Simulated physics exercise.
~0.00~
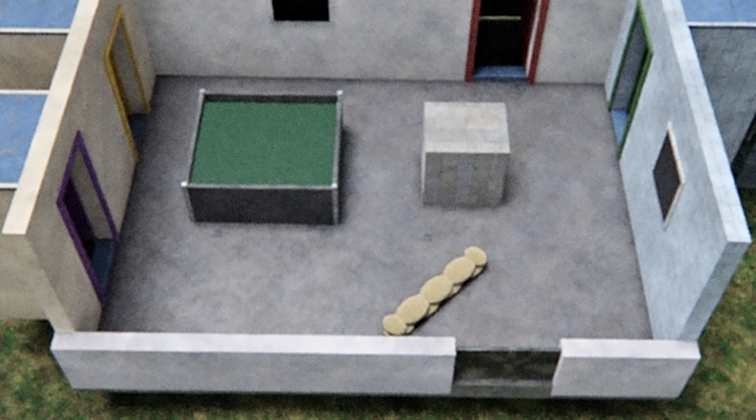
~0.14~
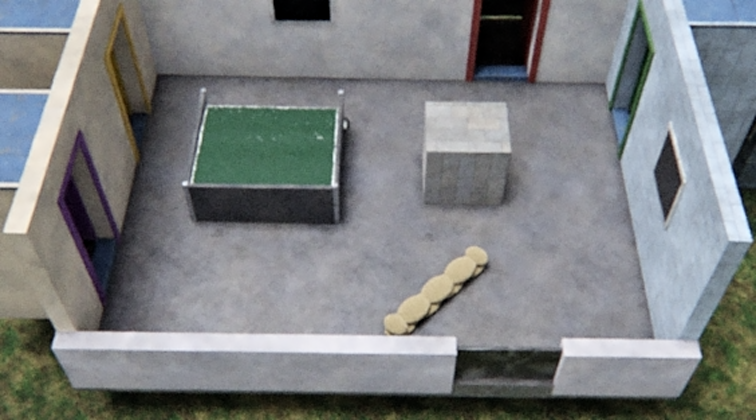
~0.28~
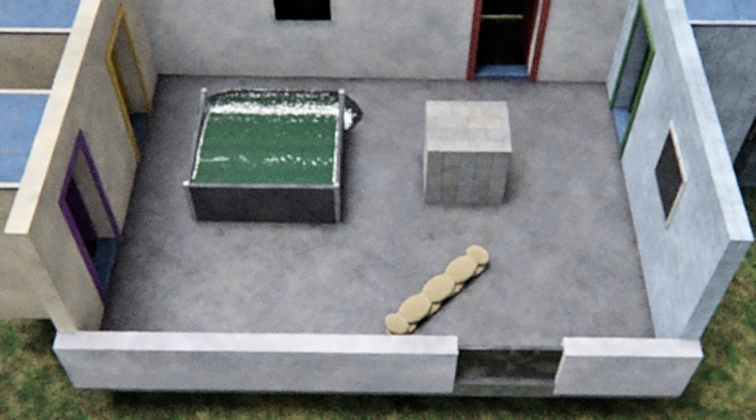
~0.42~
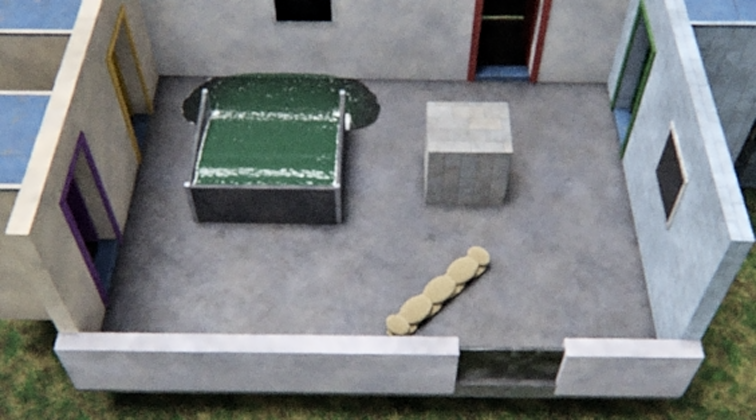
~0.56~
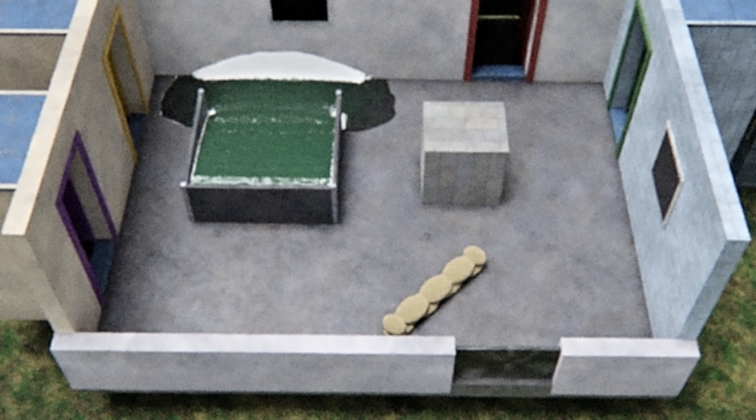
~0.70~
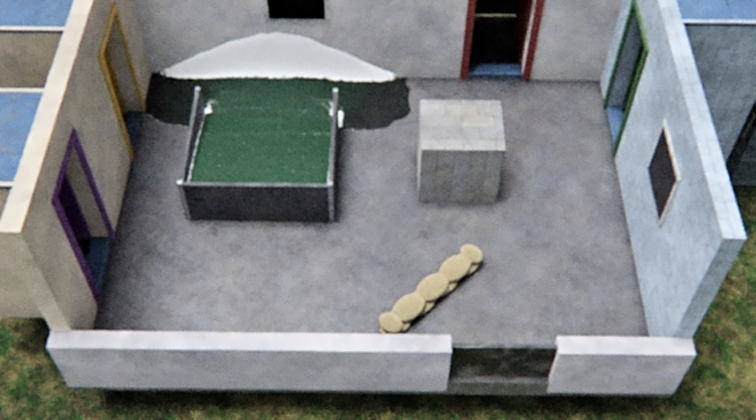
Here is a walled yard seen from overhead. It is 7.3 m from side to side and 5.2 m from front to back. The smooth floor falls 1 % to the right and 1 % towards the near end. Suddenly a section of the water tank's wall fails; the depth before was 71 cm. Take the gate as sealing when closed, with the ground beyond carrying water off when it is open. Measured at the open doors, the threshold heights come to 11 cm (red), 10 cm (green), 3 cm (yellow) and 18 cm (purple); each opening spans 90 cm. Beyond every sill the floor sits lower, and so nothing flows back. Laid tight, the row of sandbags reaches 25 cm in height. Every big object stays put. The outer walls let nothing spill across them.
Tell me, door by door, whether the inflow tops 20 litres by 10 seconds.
At the red door it falls short; at the green door it tops it; at the yellow door it tops it; at the purple door it falls short.
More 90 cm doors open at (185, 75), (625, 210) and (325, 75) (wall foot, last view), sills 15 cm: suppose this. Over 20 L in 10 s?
So, in the order given, it's beyond the mark, then shy of the mark, then beyond the mark.
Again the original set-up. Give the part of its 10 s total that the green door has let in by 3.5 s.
45 per cent, roughly.
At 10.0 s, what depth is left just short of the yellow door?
Reading: Close to 4.5 cm.
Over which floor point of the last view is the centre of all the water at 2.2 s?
The water's centre sits at about (287, 123).
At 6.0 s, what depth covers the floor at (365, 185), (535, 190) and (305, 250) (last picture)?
1, 2 and 0 cm.
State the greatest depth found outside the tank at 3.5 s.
It gets to some 26 cm.
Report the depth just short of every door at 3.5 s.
You'd see red at 6 cm, green at 25 cm, yellow at 11 cm and purple at 4 cm.
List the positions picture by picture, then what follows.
The first frame shows the water tank at (266, 141) is whole and still, 71 cm deep.
In the second frame, the front is at (346, 127), 1.1 m from the gap on the water tank's far side; 0.5 m2 of floor is under water; 71 cm left at the back of the water tank.
In the third frame, the front is at (355, 110), 1.3 m from the gap on the water tank's far side; 1.7 m2 of floor is under water; 71 cm left at the back of the water tank.
In the fourth frame, water pours out on the water tank's far side and has run 1.6 m, to (364, 92); typically 11 cm deep outside, 66 cm at the water tank's back.
In the fifth frame, water pours out on the water tank's far side and has run 2.0 m, to (379, 79); typically 14 cm deep outside, 59 cm at the water tank's back.
In the sixth frame, the front is at (402, 78), 2.4 m from the gap on the water tank's far side; 3.9 m2 of floor is under water; 60 cm left at the back of the water tank.
After 1.4 s water covers 20 % of the floor and is deepest (54 cm) near (152, 73); red door 4 cm at the sill, 0 L in, green door not reached, yellow door 5 cm at the sill, 0 L in, purple door not reached.
After 2.2 s water covers 40 % of the floor and is deepest (41 cm) near (152, 73); red door 7 cm at the sill, 0 L in, green door 8 cm at the sill, 0 L in, yellow door 15 cm at the sill, 20 L in, purple door not reached.
After 3.5 s water covers 55 % of the floor and is deepest (26 cm) near (603, 139); red door 6 cm at the sill, 0 L in, green door 25 cm at the sill, 78 L in, yellow door 11 cm at the sill, 101 L in, purple door 4 cm at the sill, 0 L in.
After 6.0 s water covers 80 % of the floor and is deepest (16 cm) near (478, 365); red door 3 cm at the sill, 0 L in, green door 11 cm at the sill, 163 L in, yellow door 6 cm at the sill, 143 L in, purple door 5 cm at the sill, 0 L in.
After 10.0 s water covers 90 % of the floor and is deepest (18 cm) near (645, 368); red door 4 cm at the sill, 0 L in, green door 9 cm at the sill, 166 L in, yellow door 5 cm at the sill, 165 L in, purple door 3 cm at the sill, 0 L in.
